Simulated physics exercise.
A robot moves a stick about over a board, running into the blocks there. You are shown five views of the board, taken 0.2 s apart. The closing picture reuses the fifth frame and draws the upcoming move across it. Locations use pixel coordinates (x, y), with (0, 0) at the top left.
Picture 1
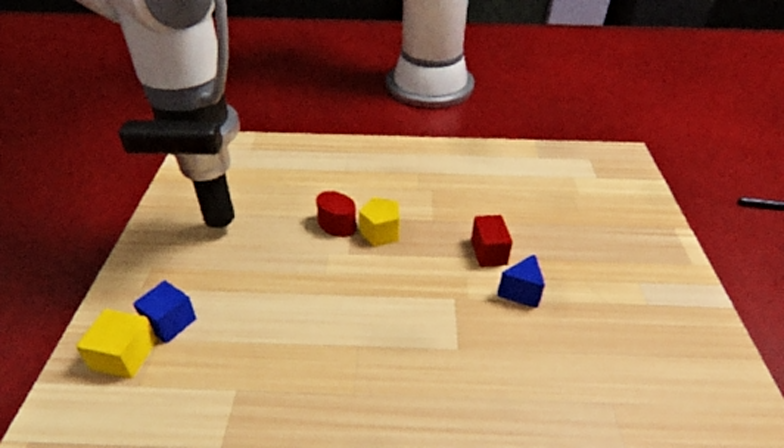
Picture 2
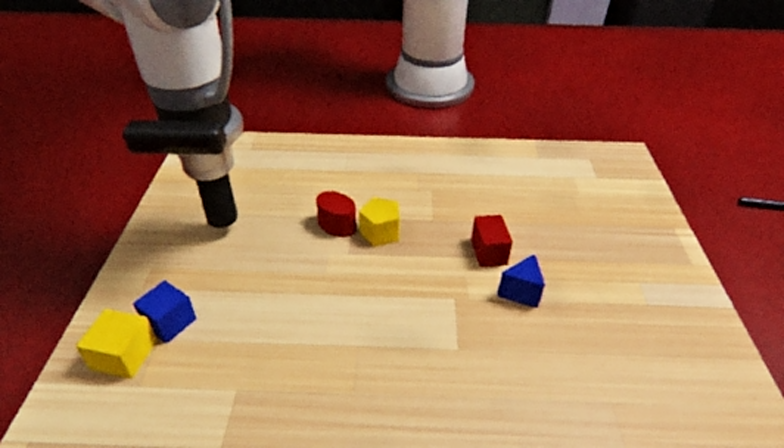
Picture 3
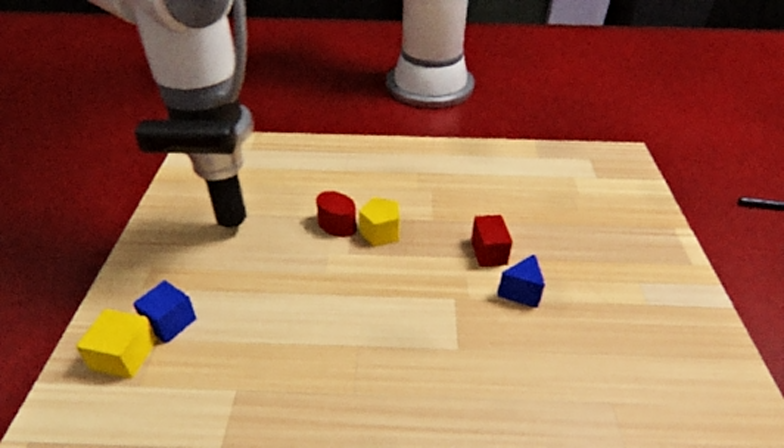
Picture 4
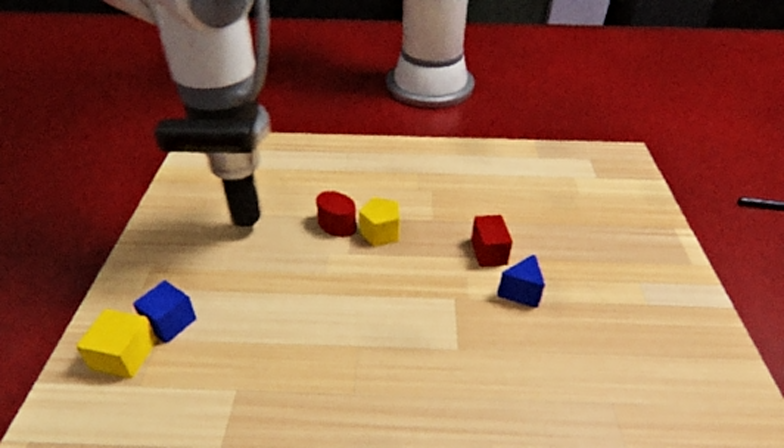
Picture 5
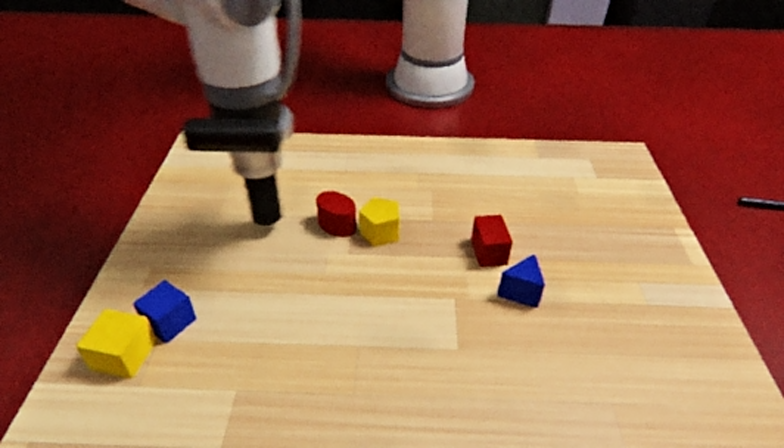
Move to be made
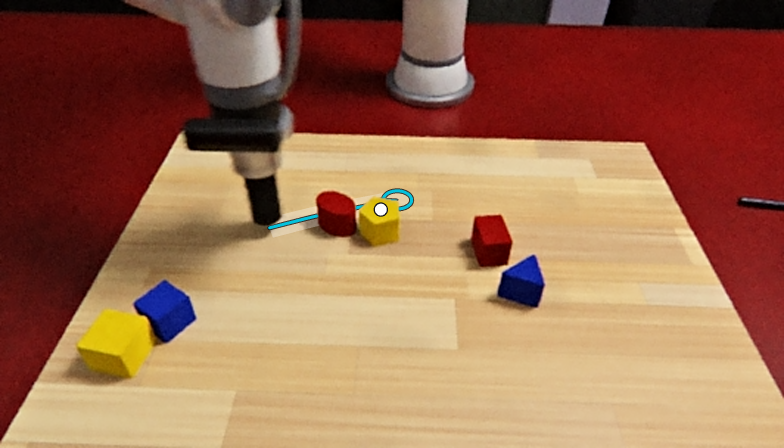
A robot arm slid its black stick a short way to the right across a wooden board, nearing a red oval block beside a yellow pentagon, while all the blocks stayed still.
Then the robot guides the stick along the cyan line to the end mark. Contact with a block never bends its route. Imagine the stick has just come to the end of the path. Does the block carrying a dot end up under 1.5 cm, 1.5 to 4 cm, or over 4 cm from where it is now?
The displacement of the block carrying a dot is 1.5-4 cm.
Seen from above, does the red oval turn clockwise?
Short answer: Yes.
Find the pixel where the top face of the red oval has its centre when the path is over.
About (366, 205).
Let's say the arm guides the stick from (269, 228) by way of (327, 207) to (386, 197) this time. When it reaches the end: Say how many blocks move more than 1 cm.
I'm going with one.
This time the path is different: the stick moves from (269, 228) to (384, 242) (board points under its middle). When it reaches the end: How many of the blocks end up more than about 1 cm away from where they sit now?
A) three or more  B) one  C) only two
I'll go with C - only two.
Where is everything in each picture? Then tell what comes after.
In the first frame, stick's lower end at (220, 219); red oval at (336, 202); yellow pentagon at (381, 210).
In the second frame, stick at (223, 219); blocks still.
In the third frame, stick at (232, 219); blocks still.
In the fourth frame, stick at (247, 218); blocks still.
In the fifth frame, stick at (267, 217); red oval at (336, 202); yellow pentagon at (381, 210).
Drawn move, from (269, 228) to (398, 200); the dot is on the yellow pentagon.
On the path given first. One third of the way, stick at (313, 206); red oval at (344, 202), turned 15° clockwise.
Two thirds of the way, stick at (356, 197); red oval at (365, 205), turned 90° clockwise; yellow pentagon at (396, 216), turned 15° anticlockwise.
At the end, stick at (398, 189); red oval at (366, 205), turned 90° clockwise; yellow pentagon at (397, 217), turned 15° anticlockwise.
